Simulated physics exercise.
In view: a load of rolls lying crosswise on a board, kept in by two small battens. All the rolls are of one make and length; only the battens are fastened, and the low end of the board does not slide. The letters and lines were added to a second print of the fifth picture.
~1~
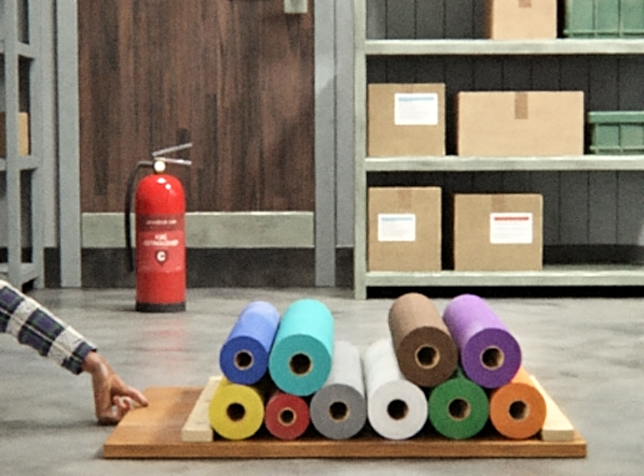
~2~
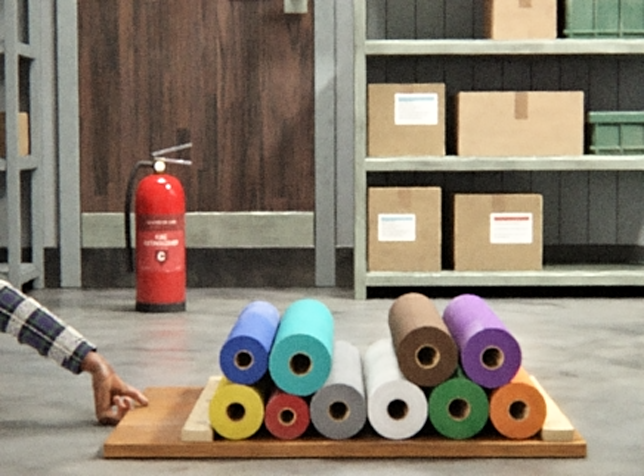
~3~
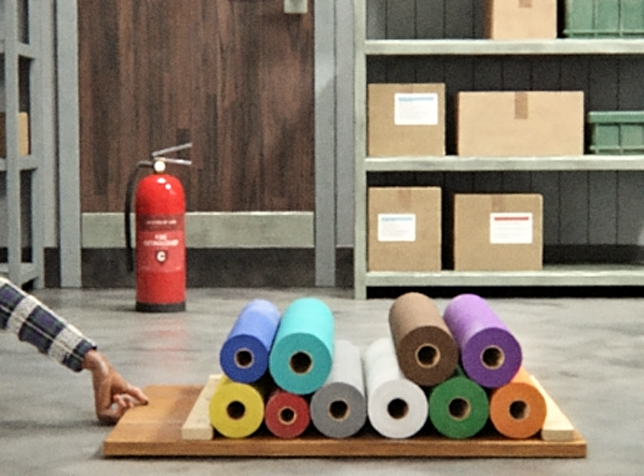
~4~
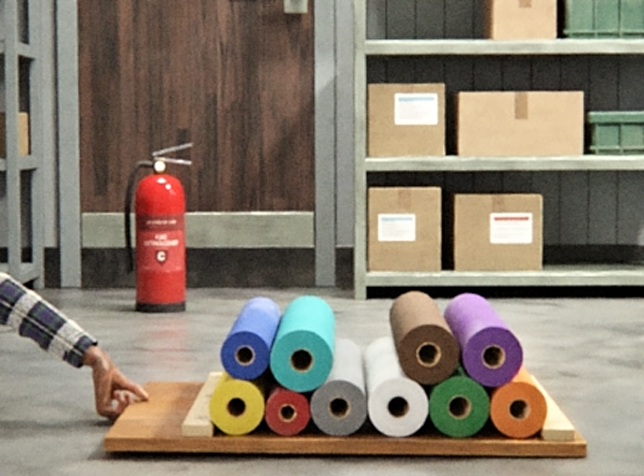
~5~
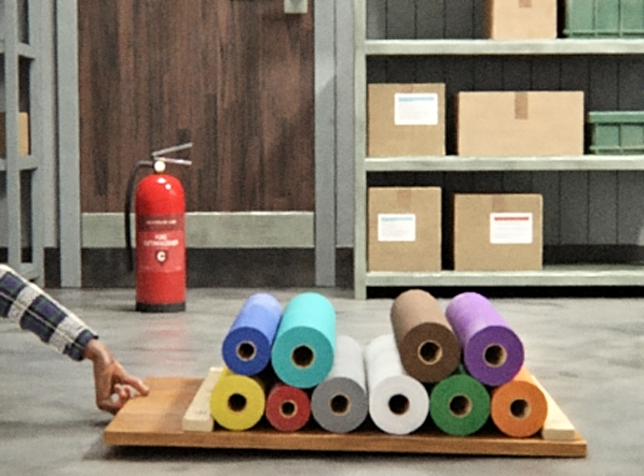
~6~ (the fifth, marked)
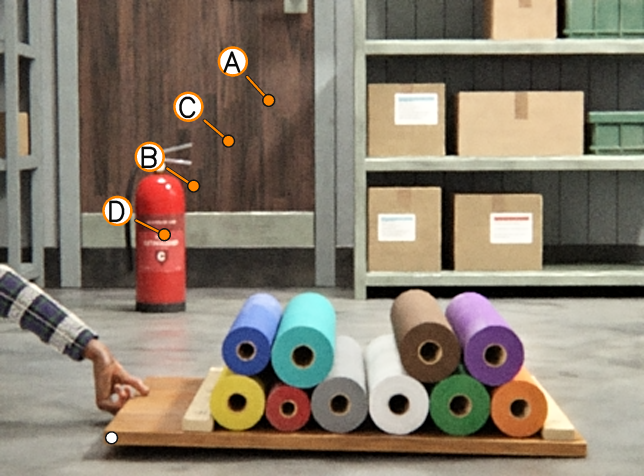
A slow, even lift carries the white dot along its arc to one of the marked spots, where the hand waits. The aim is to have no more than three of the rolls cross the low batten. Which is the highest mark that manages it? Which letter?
At most to D.
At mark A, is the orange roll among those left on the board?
The orange roll: No.
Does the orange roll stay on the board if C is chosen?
The orange roll: No.
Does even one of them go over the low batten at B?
Yes, at B.
On the marked copy, A at (268, 100); B at (194, 186); C at (228, 141); D at (164, 235); the white dot at (112, 438).
With D. Early on, board at 16°.
Further on, board at 27°.
At the end, board at 27°, one over the low batten (purple).
As for the rest, A ten over the low batten; B eight over the low batten; C eight over the low batten.
